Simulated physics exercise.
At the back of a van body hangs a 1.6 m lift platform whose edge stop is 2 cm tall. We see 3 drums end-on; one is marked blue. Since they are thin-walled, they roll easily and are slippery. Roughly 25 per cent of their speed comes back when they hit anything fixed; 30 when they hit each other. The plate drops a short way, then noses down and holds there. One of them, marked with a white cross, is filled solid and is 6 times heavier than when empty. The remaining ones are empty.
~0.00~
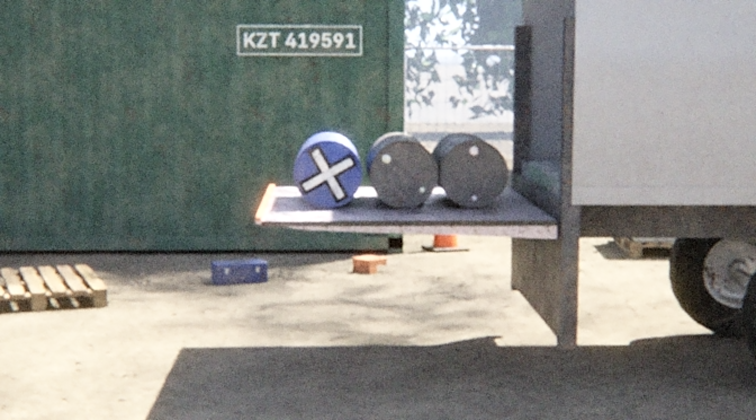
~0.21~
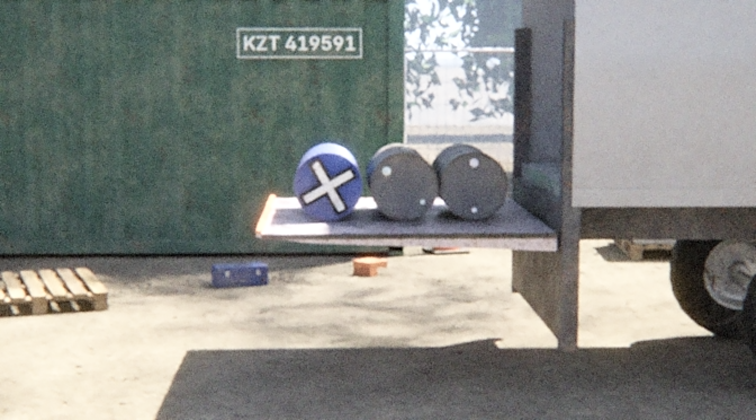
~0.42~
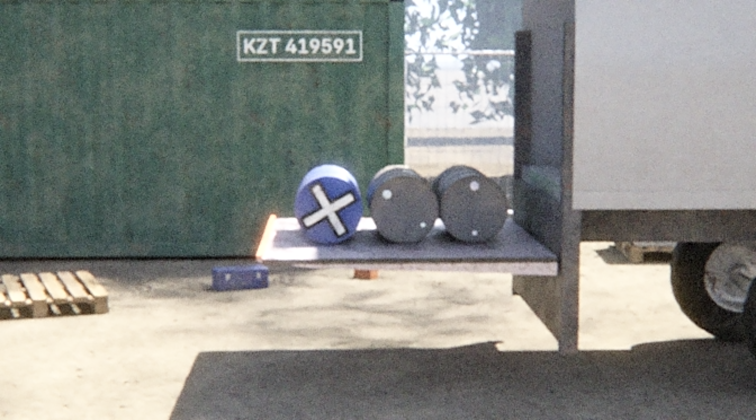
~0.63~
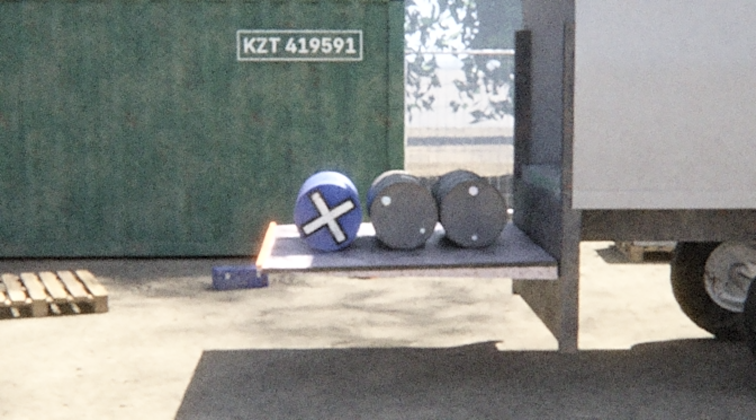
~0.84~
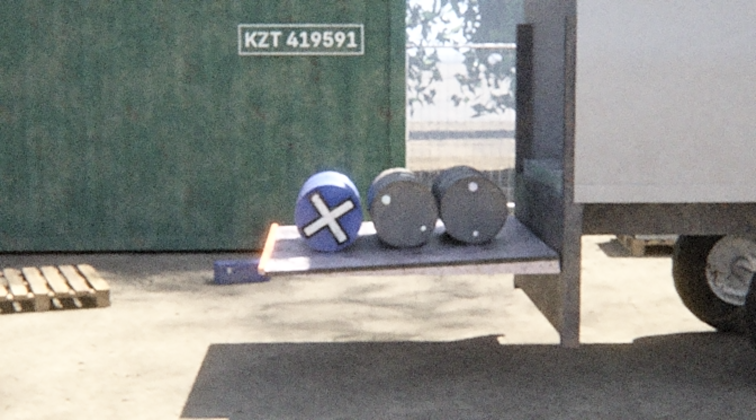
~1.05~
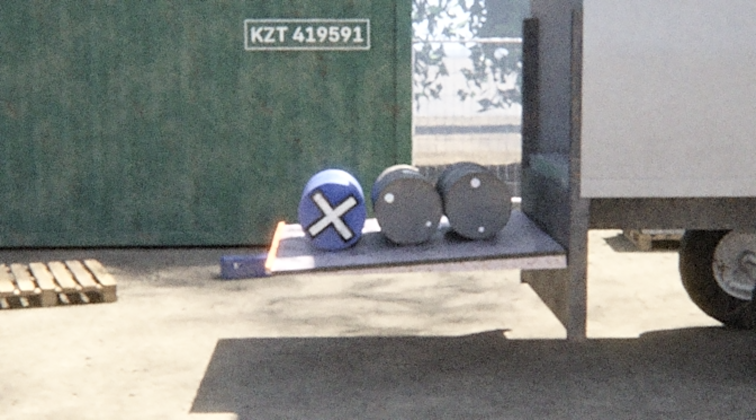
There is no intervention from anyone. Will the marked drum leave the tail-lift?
Outcome for blue - it is kept back.
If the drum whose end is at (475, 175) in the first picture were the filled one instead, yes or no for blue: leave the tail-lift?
Then blue yes.
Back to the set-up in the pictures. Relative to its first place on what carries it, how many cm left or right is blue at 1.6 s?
By then blue sits 10 left of where it began.
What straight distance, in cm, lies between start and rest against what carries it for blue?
Blue: Roughly 25.
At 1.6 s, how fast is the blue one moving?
It's travelling at about 0.3 m/s.
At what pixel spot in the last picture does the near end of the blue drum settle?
Around (289, 219).
Then, 1.6 s in, blue is on the plate, 25 cm from the stop, rolling left; 0 of 3 are off.
Then, 2.1 s in, blue is on the plate, 10 cm from the stop, rolling left; 0 of 3 are off.
Then, 2.8 s in, still the same for blue; 0 of 3 are off.
In the end (3.5 s), blue is on the plate, 10 cm from the stop; 0 of 3 are off.
